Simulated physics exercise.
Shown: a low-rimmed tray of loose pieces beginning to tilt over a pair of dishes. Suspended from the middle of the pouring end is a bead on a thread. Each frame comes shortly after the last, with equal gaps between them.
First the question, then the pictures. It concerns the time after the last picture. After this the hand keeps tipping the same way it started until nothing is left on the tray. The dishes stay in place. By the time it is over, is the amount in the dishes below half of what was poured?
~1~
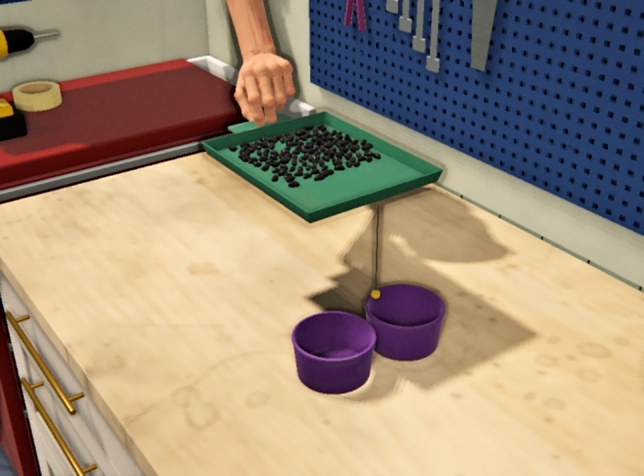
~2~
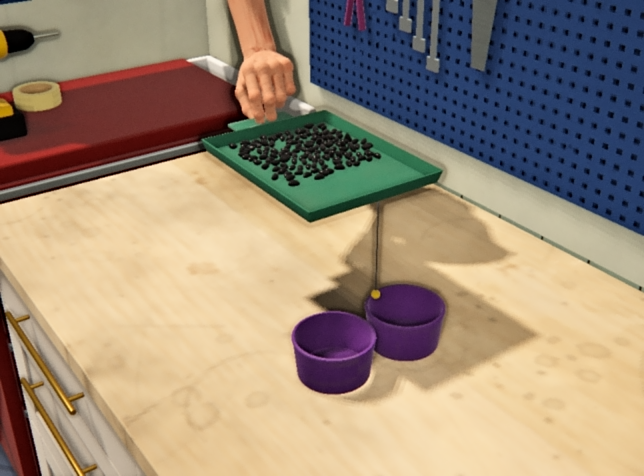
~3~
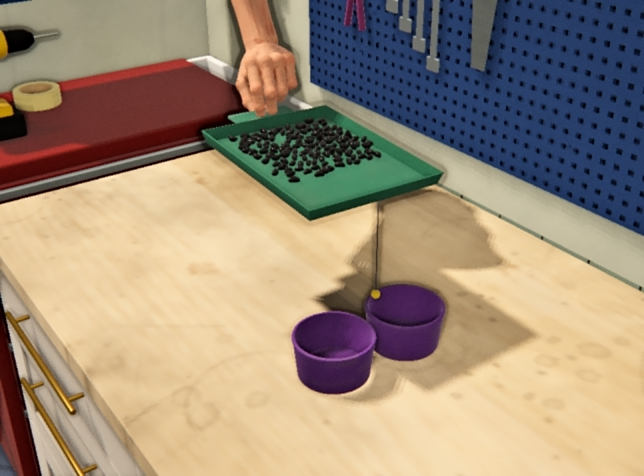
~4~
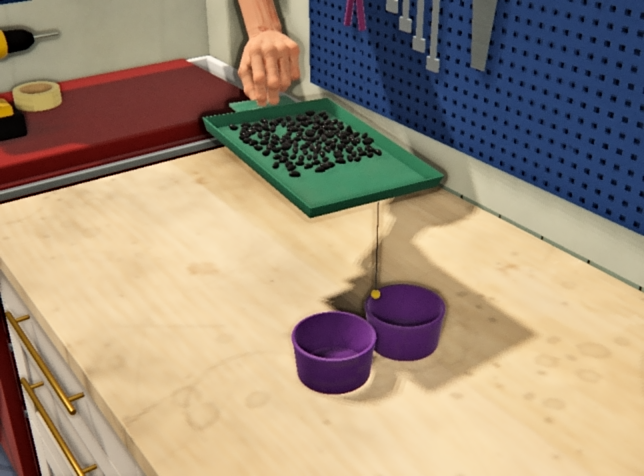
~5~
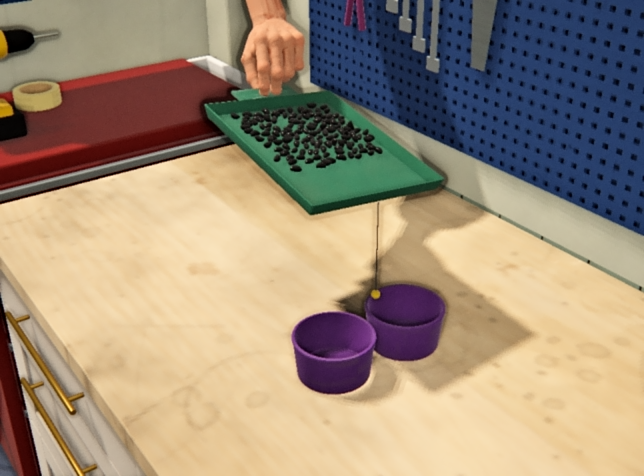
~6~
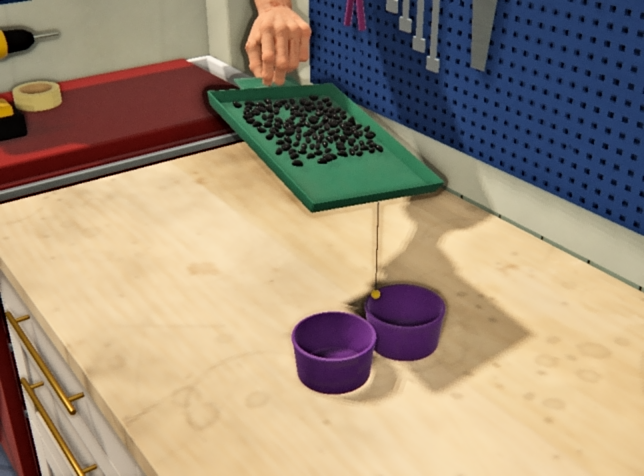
Yes: Mostly spilled.
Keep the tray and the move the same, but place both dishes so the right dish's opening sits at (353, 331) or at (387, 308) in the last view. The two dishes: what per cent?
That makes 0 per cent, followed by 10 per cent.
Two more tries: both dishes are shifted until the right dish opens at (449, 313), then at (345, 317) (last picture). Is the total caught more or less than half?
The first place gets a lesser share, the second a lesser share.
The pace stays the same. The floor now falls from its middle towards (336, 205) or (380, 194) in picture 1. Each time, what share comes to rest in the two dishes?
About 80 % and about 50 %.
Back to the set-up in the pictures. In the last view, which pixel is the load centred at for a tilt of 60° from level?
Somewhere near pixel (408, 174).
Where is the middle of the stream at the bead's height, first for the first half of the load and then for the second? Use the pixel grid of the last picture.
Starting near (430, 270), moving on to near (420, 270).
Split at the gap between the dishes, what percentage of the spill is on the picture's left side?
Near 0 in a hundred.
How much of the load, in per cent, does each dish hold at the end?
Result - left dish: 0 %; right dish: 30 %.
Soon after the last picture, tray tipped steeply; most on the tray; a stray few outside both; a small part in the air.
A little later, tray tipped right over; about two thirds on the tray; a small part in the right dish; about a quarter outside both; a small part in the air.
Later still, tray tipped past a quarter turn; about a quarter in the right dish; most outside both.
At rest, tray tipped past a quarter turn; none in the left dish; about a quarter in the right dish; most outside both.
